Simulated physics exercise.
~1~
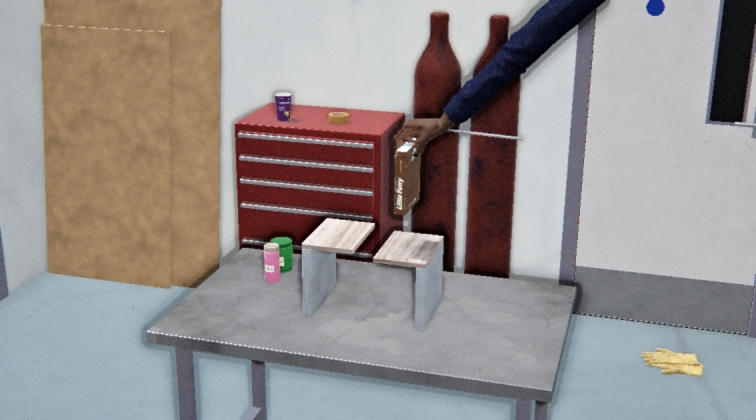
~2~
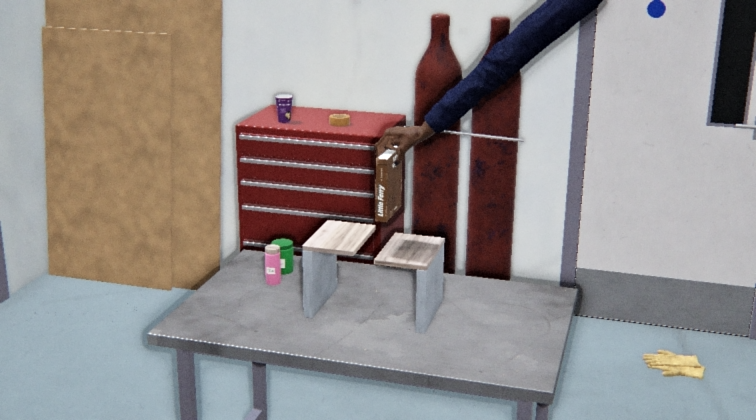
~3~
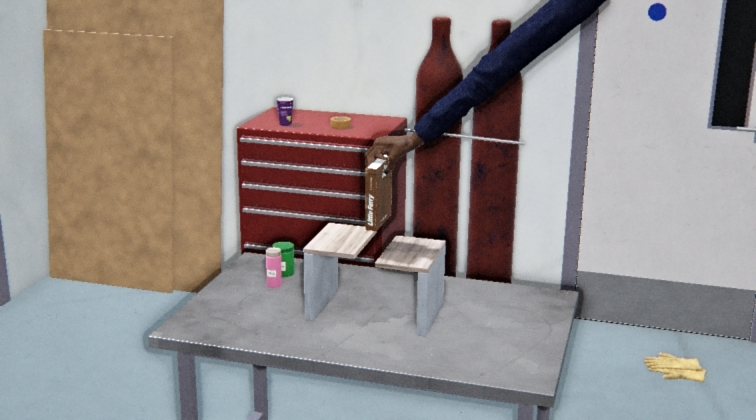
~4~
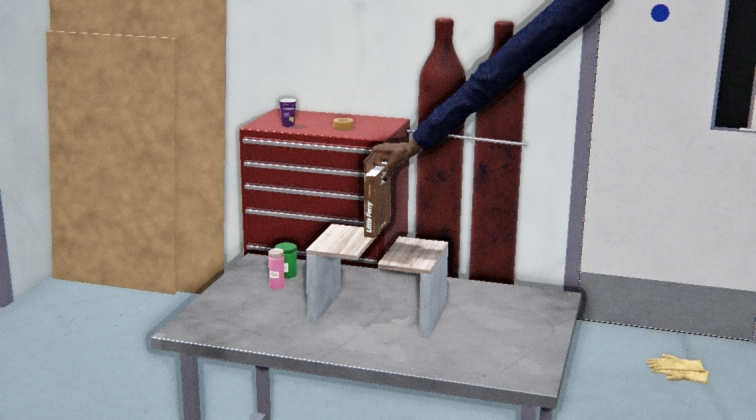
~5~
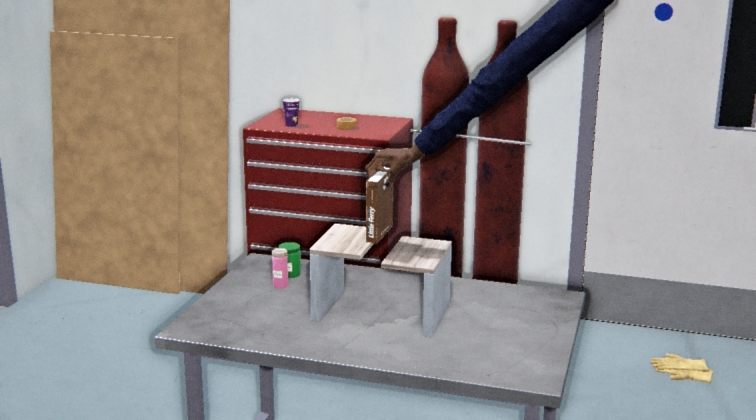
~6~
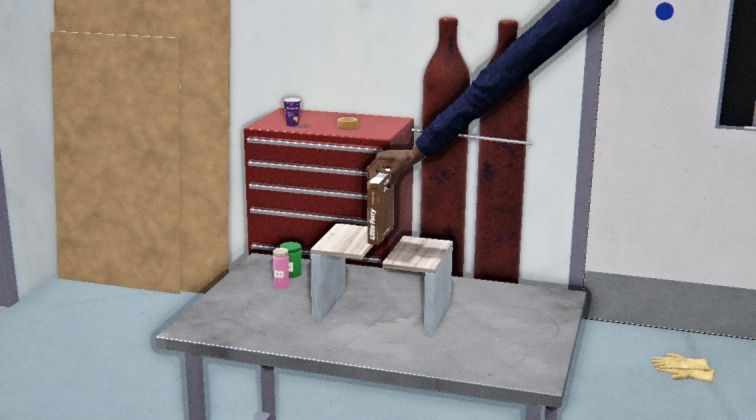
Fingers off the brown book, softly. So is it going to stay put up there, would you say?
I foresee it heading down to the table.
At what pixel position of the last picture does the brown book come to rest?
It winds up at roughly (380, 284).
Then, 0.20 s after the last picture, brown book slid about its own width near (381, 236).
Then, 0.30 s after the last picture, brown book slid well along near (380, 285).
Then, 0.40 s after the last picture, brown book slid about its own width near (380, 281).
At rest, moved from the start, brown book; the other 2 in place. Seen from the same camera at the end, brown book near (380, 285). The book reaches the table.
